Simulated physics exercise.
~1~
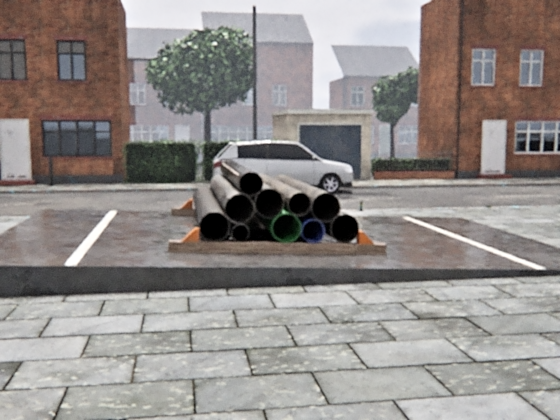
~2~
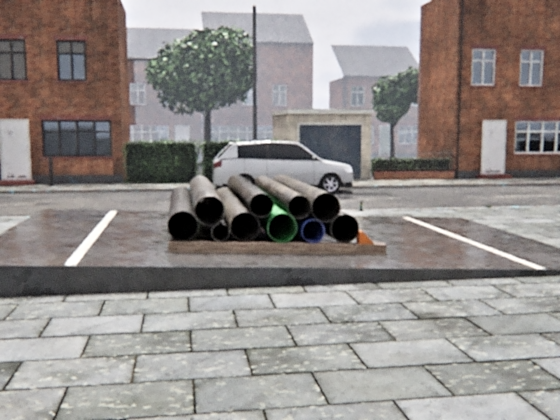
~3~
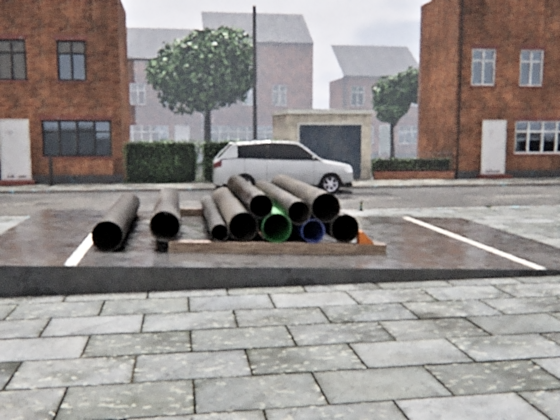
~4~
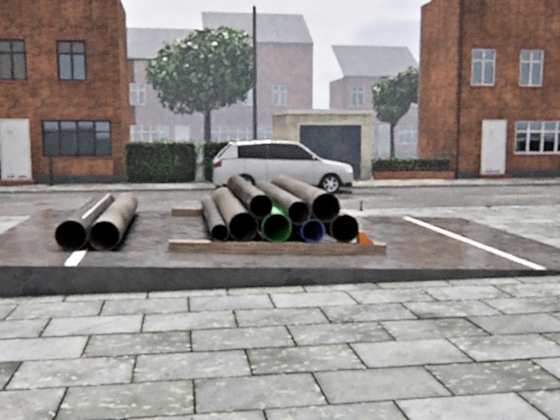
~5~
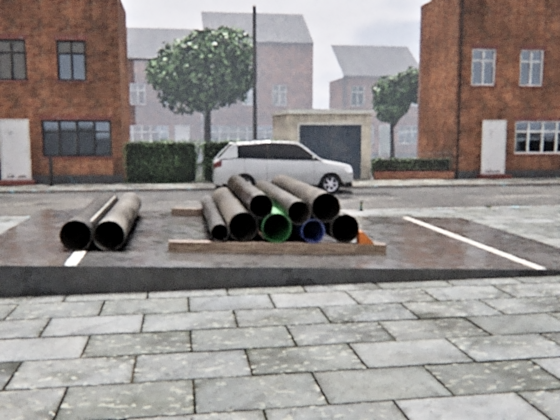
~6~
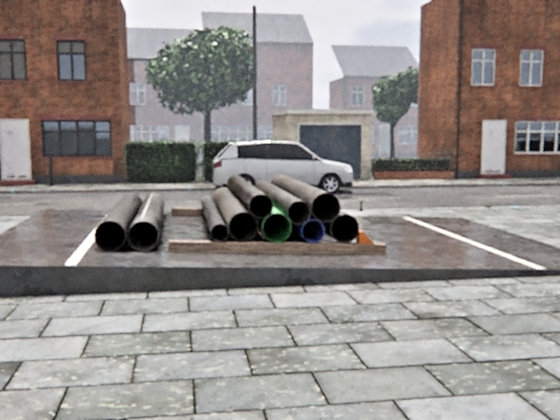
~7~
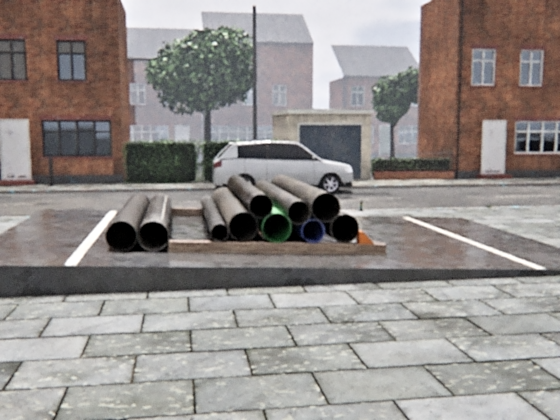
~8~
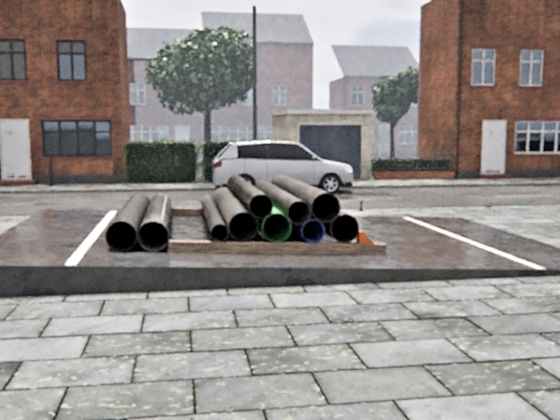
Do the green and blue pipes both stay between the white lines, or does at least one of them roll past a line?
Both stay between the lines. The green pipe shifts only a little to the left and stops on the bearers, and the blue one keeps its place beside it.
